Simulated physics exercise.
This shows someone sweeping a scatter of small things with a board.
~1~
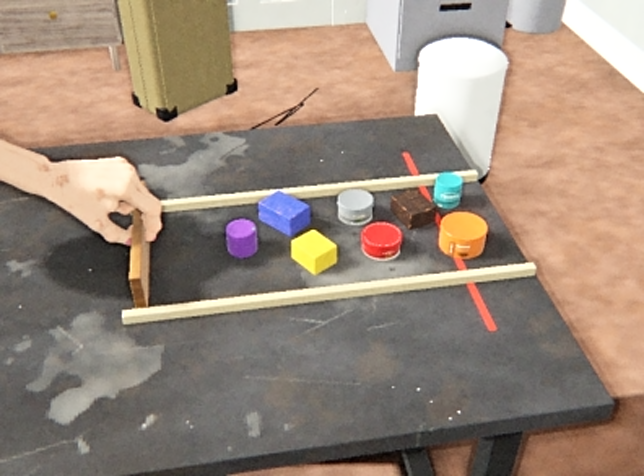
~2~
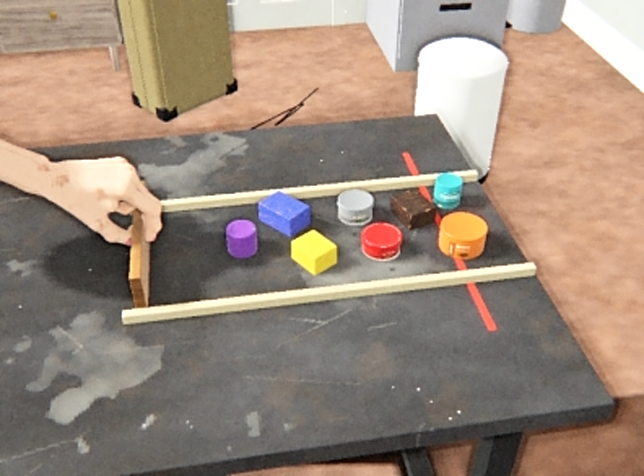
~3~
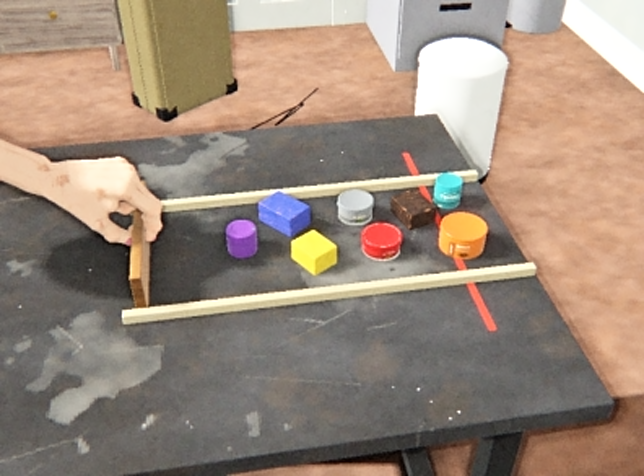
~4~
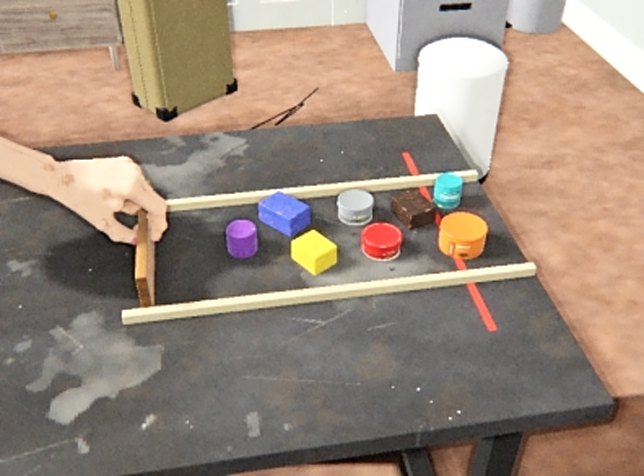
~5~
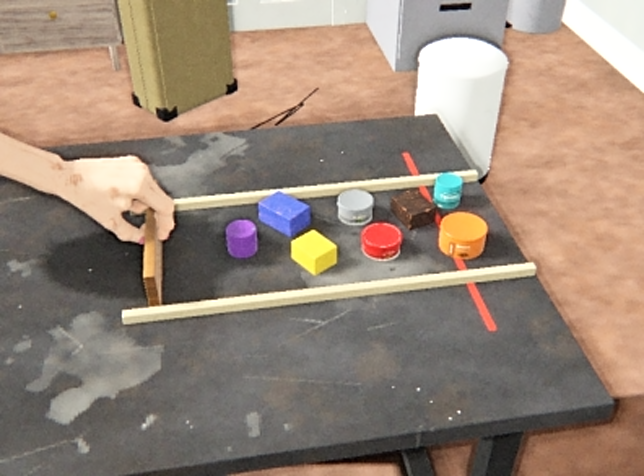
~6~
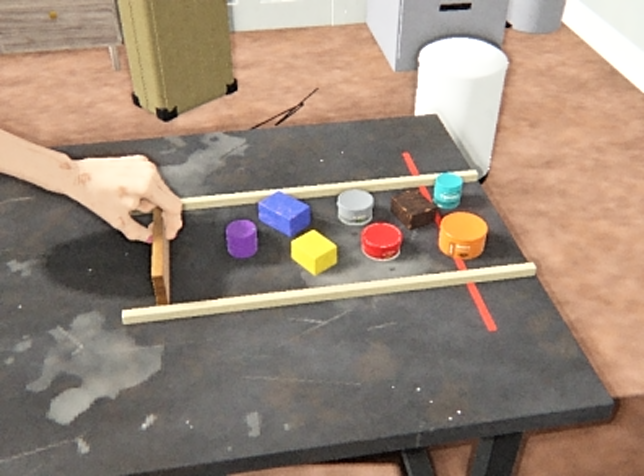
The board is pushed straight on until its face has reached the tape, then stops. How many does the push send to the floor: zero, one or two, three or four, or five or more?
As it turns out, the number that fall off is one or two.
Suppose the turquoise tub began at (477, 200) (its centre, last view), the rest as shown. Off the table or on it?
It is lost.
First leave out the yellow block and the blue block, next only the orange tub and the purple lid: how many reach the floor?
It would be 0 and 1.
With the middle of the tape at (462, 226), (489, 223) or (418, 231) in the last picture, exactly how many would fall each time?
It would be 4, 6 and 0.
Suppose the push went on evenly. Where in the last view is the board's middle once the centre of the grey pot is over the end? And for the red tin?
About (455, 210), and (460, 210) for the other.
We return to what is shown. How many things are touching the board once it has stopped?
The number is 3.
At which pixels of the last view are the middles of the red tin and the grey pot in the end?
The red tin stops around (496, 230); the grey pot around (471, 184).
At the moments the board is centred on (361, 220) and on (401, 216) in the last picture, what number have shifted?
At the one place 7, at the other 8.
A little later, none off yet; turquoise tub at rest near (448, 191); orange tub at rest near (463, 236); black block at rest near (413, 209).
When it is over, the number that fall off is one or two; down, orange tub and turquoise tub.
